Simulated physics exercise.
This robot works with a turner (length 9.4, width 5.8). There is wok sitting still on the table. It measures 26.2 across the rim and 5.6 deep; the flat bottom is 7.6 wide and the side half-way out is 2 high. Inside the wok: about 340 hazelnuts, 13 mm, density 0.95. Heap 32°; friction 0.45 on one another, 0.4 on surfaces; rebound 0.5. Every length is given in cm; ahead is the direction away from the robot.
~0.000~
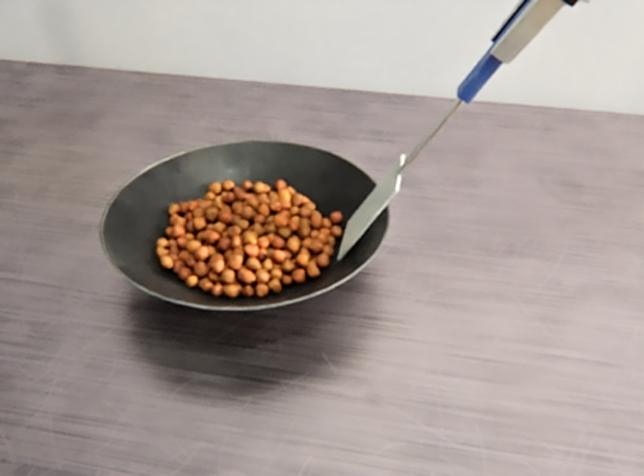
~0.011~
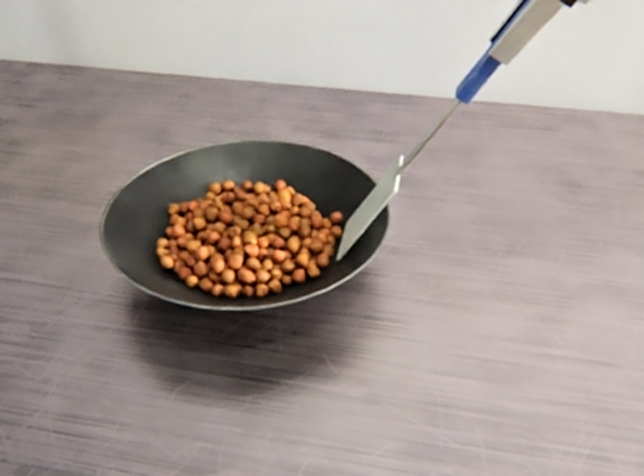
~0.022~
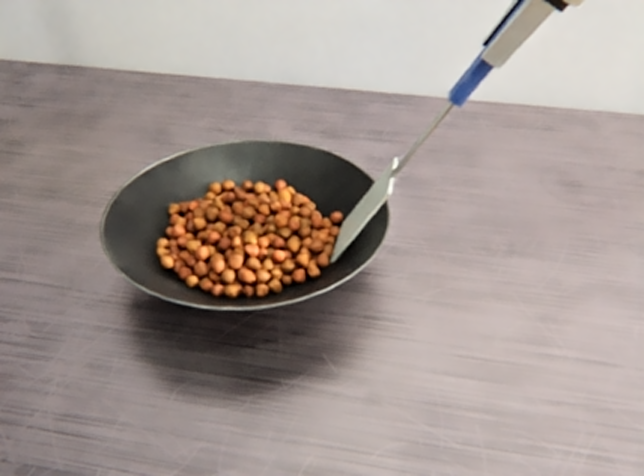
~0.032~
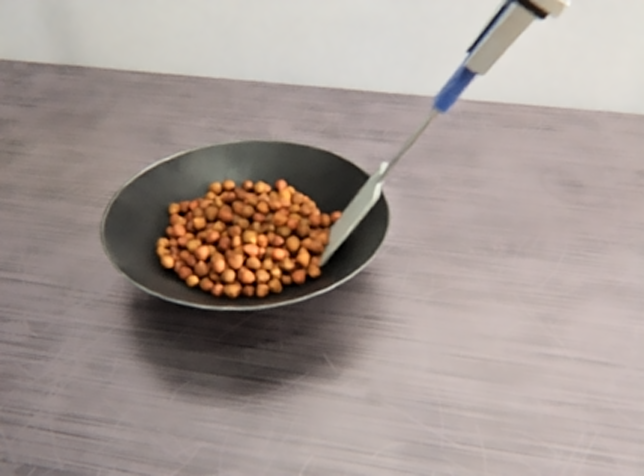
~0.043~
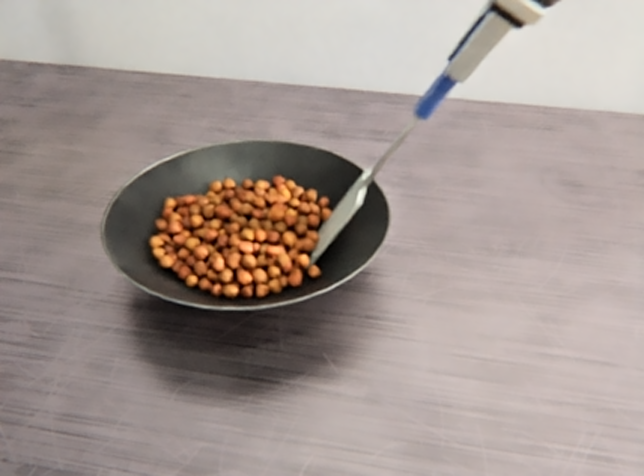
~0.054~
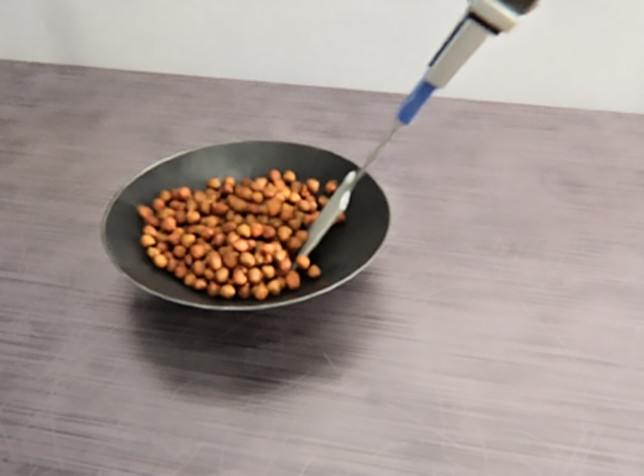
A turner slides left into the hazelnuts in a still black wok, pushing them leftward.
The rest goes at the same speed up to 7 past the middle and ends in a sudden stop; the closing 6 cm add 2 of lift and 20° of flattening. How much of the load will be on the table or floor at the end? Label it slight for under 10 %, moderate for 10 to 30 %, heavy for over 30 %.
Label: Heavy.
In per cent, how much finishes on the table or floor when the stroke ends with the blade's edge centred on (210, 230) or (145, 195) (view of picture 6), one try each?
Respectively about 15 and 55 percent end on the table or floor.
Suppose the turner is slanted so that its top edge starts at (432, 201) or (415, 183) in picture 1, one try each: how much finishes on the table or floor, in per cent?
First try around 45 percent, second around 40 percent.
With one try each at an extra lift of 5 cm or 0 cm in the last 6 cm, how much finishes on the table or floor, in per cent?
Roughly 45 % and then 35 %.
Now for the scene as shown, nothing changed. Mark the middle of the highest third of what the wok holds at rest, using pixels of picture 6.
Around (183, 234).
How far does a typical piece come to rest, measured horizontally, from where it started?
Level distance of roughly 11 cm.
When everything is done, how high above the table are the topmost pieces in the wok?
It reaches roughly 6.0 cm.
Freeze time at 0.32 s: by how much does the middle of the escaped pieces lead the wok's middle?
About 22 cm.
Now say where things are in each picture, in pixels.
In the first picture, the turner top edge at (400, 172), sloping 60°; upper third of the load around (251, 225), from x 160 to 335, top at y 185; 335 in the wok.
In the second picture, the turner top edge at (399, 172), sloping 60°; upper third of the load around (251, 225), from x 160 to 335, top at y 185.
In the third picture, the turner top edge at (393, 175), sloping 60°; upper third of the load around (251, 225), from x 160 to 335, top at y 185.
In the fourth picture, the turner top edge at (380, 180), sloping 60°; upper third of the load around (251, 225), from x 165 to 335, top at y 185.
In the fifth picture, the turner top edge at (364, 185), sloping 60°; upper third of the load around (249, 221), from x 155 to 335, top at y 185.
In the sixth picture, the turner top edge at (348, 189), sloping 60°; upper third of the load around (245, 218), from x 145 to 340, top at y 175; 335 in the wok.
After 0.08 s, sloping 60°, highest piece 8 above the table; 334 in the wok, 1 on the blade or in flight.
After 0.11 s, sloping 55°, highest piece 9 above the table; 330 in the wok, 5 on the blade or in flight.
After 0.32 s, sloping 40°, highest piece 10 above the table; 178 in the wok, 85 on the table or floor, 72 on the blade or in flight.
After 1.37 s, sloping 40°, highest piece 7 above the table; 177 in the wok, 158 on the table or floor.
In the end, 177 in the wok, 158 on the table or floor. That is 47 % on the table or floor.
